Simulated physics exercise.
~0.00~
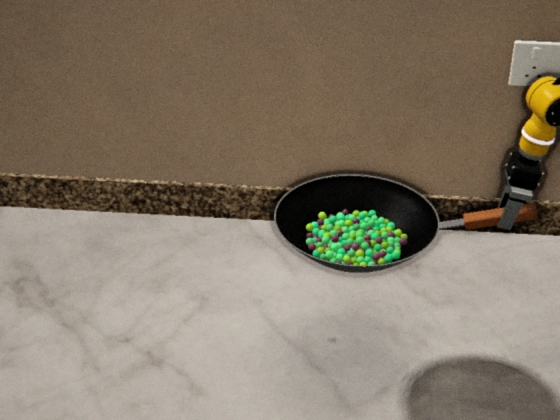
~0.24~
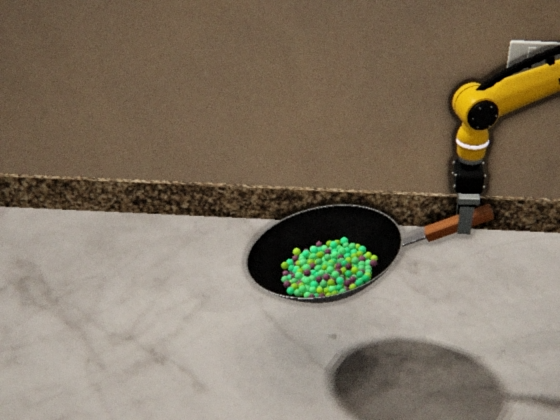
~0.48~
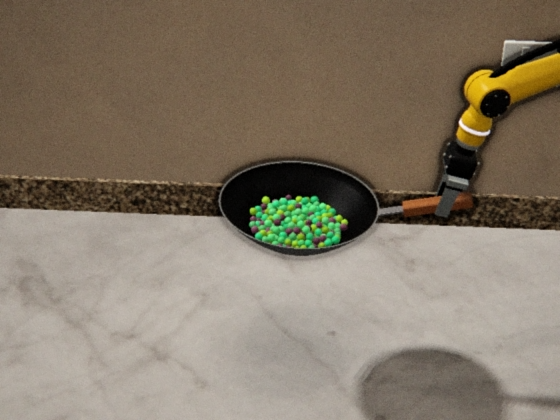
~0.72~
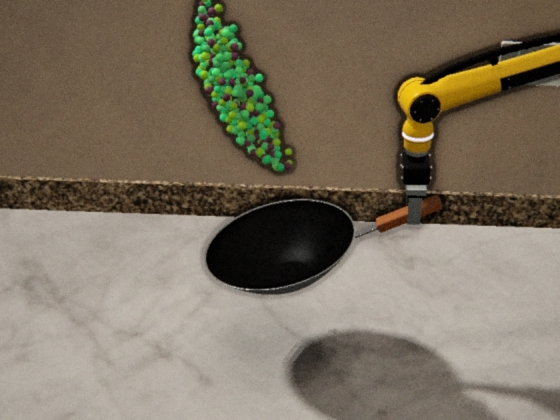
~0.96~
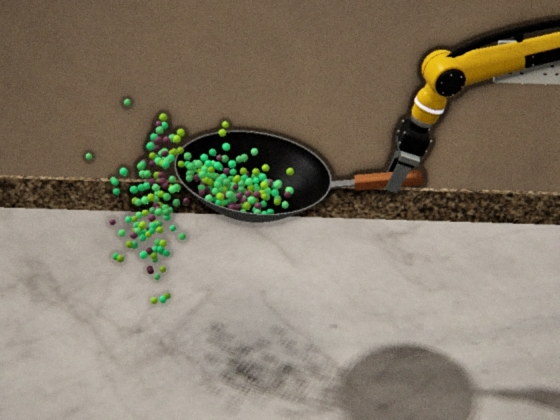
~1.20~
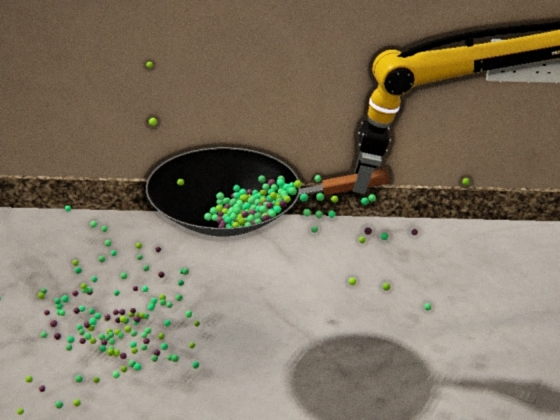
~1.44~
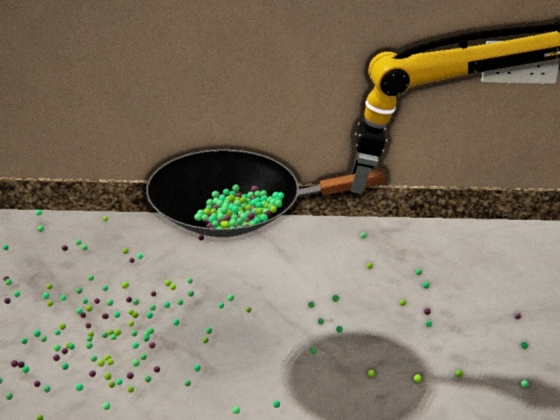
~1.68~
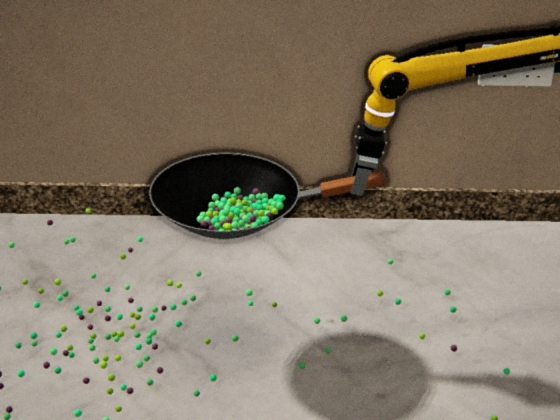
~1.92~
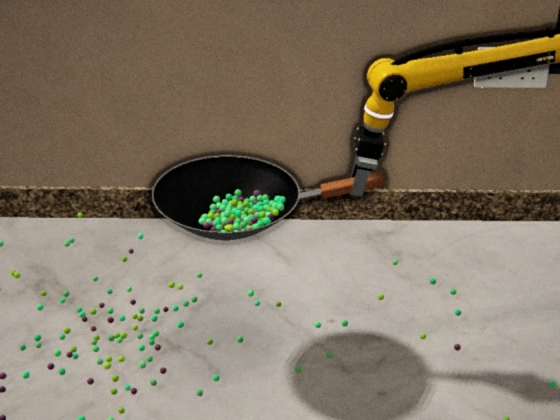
On a marble counter, a robot arm tosses colourful sweets from a wok, spilling about half.
